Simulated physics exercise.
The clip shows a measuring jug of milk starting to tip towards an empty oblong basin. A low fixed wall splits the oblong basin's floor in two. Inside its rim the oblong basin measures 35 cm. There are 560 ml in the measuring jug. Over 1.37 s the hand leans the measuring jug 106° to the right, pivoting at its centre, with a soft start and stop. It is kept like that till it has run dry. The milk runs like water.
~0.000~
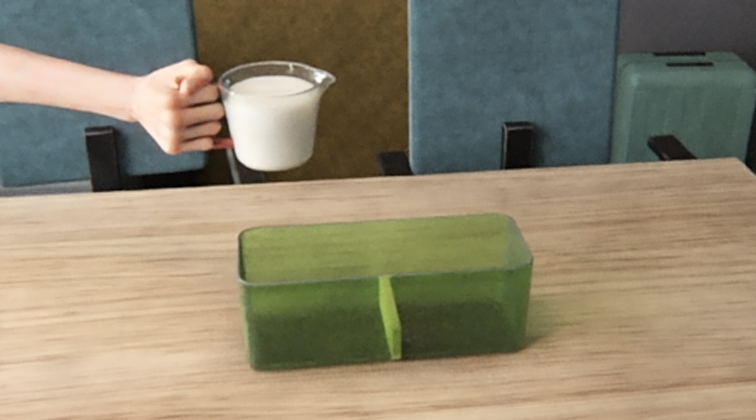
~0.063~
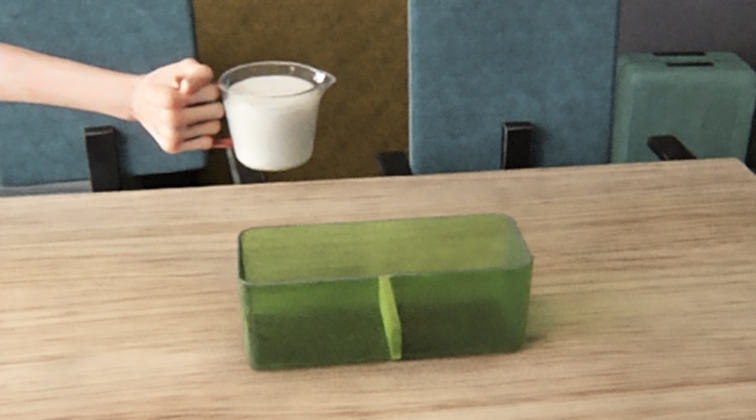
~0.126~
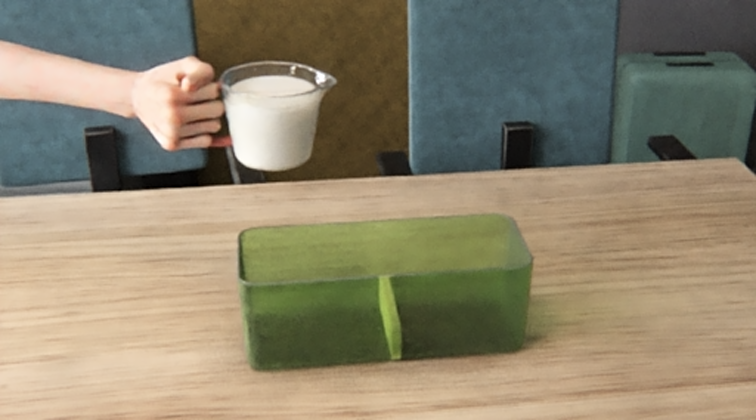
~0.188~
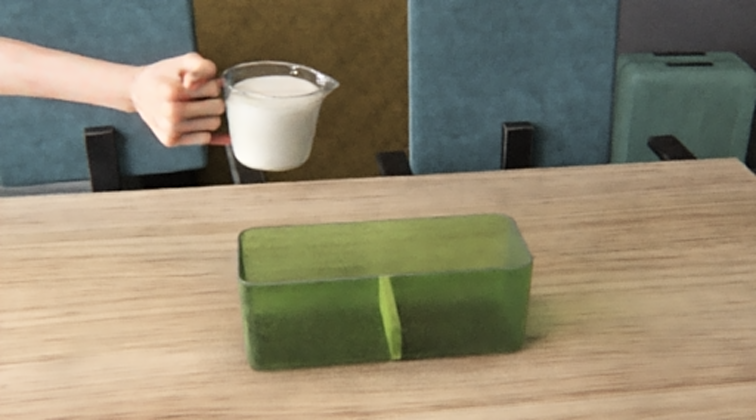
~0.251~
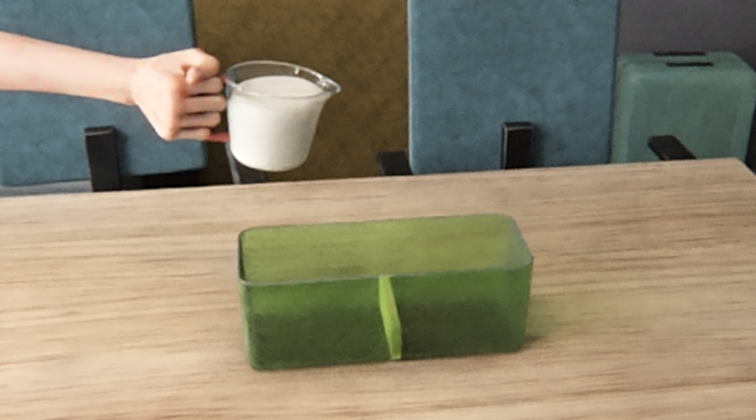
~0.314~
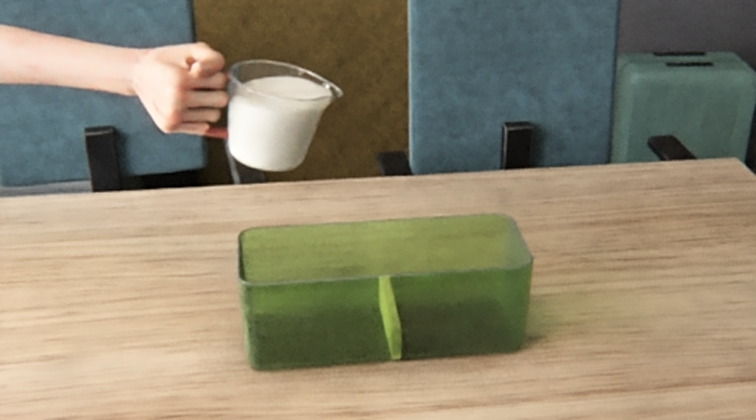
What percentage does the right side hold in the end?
The far part has some 66 per cent.
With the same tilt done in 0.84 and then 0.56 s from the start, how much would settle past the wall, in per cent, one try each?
In turn about 50 and 40 per cent.
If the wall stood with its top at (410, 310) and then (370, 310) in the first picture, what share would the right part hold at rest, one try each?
First 30, then 80 per cent.
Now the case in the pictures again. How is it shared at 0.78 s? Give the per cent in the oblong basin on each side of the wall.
Near 1 on the left, 12 on the right.
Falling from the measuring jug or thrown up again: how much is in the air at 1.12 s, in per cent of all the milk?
About 14 per cent.
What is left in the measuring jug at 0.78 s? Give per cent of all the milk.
About 64 per cent.
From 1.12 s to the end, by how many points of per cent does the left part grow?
Some 20 per cent.
Then, 0.78 s in, the tilt is 65° and 63 per cent is still to pour, 1 is left of the wall and 11 right of it.
Then, 1.12 s in, the tilt is 98° and 10 per cent is still to pour, 13 is left of the wall and 62 right of it.
Then, 1.48 s in, the tilt is 106° and 0 per cent is still to pour, 33 is left of the wall and 66 right of it.
Then, 1.87 s in, the tilt is 106° and 0 per cent is still to pour, 33 is left of the wall and 66 right of it.
Finally, 33 per cent lies left of the wall, 66 right of it and 1 outside.
